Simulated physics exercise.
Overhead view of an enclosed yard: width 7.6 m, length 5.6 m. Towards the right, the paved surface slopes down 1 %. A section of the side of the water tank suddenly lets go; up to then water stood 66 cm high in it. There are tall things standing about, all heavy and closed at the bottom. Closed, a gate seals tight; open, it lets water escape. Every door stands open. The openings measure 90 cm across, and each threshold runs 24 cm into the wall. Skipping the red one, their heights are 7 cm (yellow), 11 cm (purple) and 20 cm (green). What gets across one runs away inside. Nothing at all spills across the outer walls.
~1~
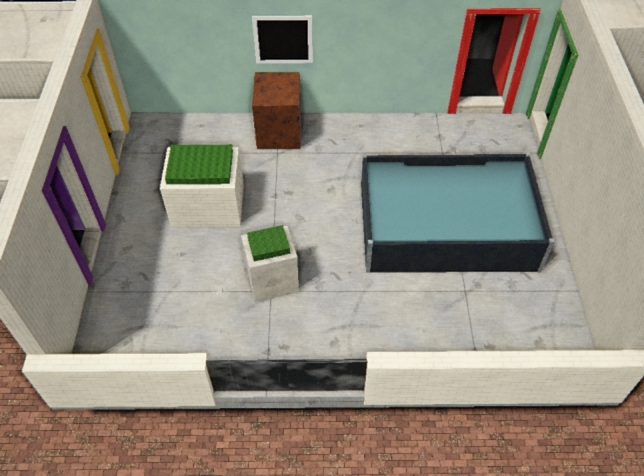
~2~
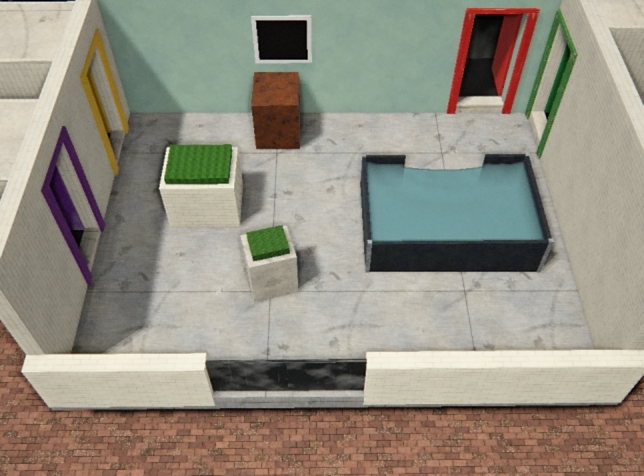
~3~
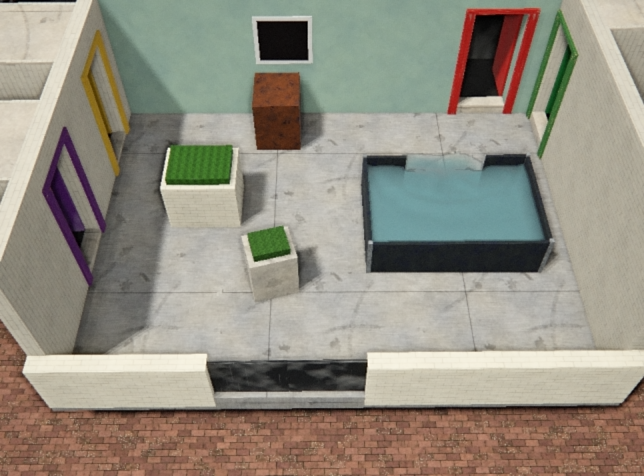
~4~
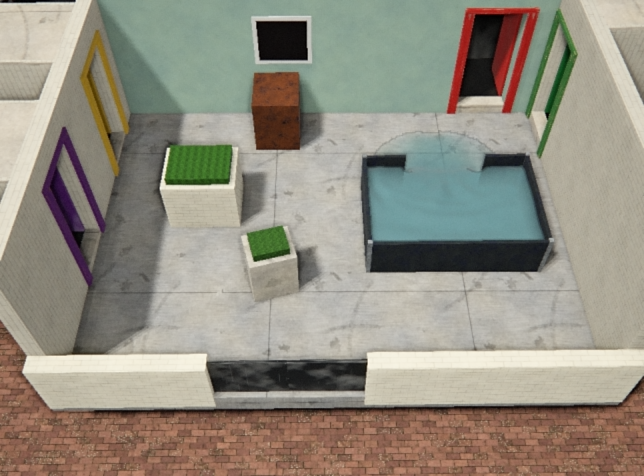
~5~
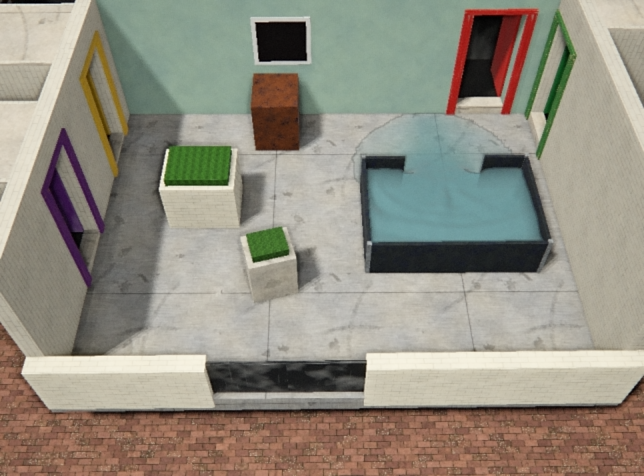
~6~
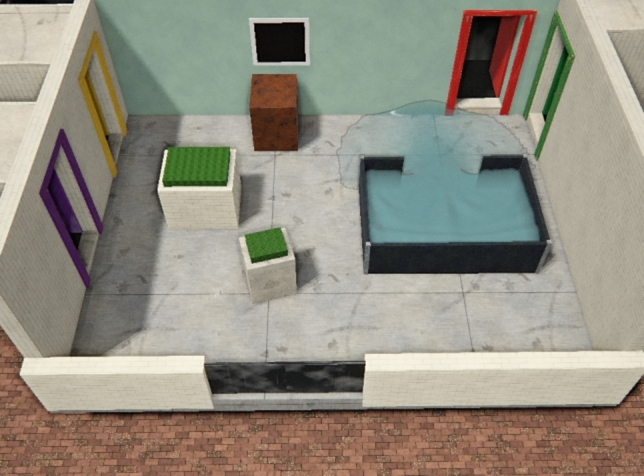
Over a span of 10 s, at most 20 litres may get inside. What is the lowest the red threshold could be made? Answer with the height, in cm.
Around 29 cm high.
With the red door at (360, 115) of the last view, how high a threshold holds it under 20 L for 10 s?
22 cm.
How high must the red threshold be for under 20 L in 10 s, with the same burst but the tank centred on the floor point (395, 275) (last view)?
Then about 20 centimetres at the least.
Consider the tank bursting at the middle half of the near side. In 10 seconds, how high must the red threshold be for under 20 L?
Then roughly 14.0 cm.
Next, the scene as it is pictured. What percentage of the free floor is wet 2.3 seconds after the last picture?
About 40 per cent.
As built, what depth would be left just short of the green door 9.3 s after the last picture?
Lab note: Depth approx. 12.5 cm.
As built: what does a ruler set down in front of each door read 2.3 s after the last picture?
Lab note, cm: Yellow 3; purple 0; green 29; red 26.
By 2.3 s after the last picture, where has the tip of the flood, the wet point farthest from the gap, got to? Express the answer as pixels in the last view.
Pixel close to (129, 115).
Then, 0.7 s after the last picture water covers 15 % of the floor, deepest (48 cm) near (523, 114); 32 cm at the red door, 15 litres in over its 19 cm threshold.
Then, 2.3 s after the last picture water covers 40 % of the floor, deepest (33 cm) near (514, 114); 26 cm at the red door, 95 litres in over its 19 cm threshold.
Then, 9.3 s after the last picture water covers 95 % of the floor, deepest (19 cm) near (601, 380); 11 cm at the red door, 123 litres in over its 19 cm threshold.
At the red door as built, the water peaked near 32 cm, 0.7 s after the last picture.
With a threshold of 24.5 cm, 51 litres would have come in within the 10 s; with 33 cm, 8 litres. So under 20 litres takes about 29 cm.
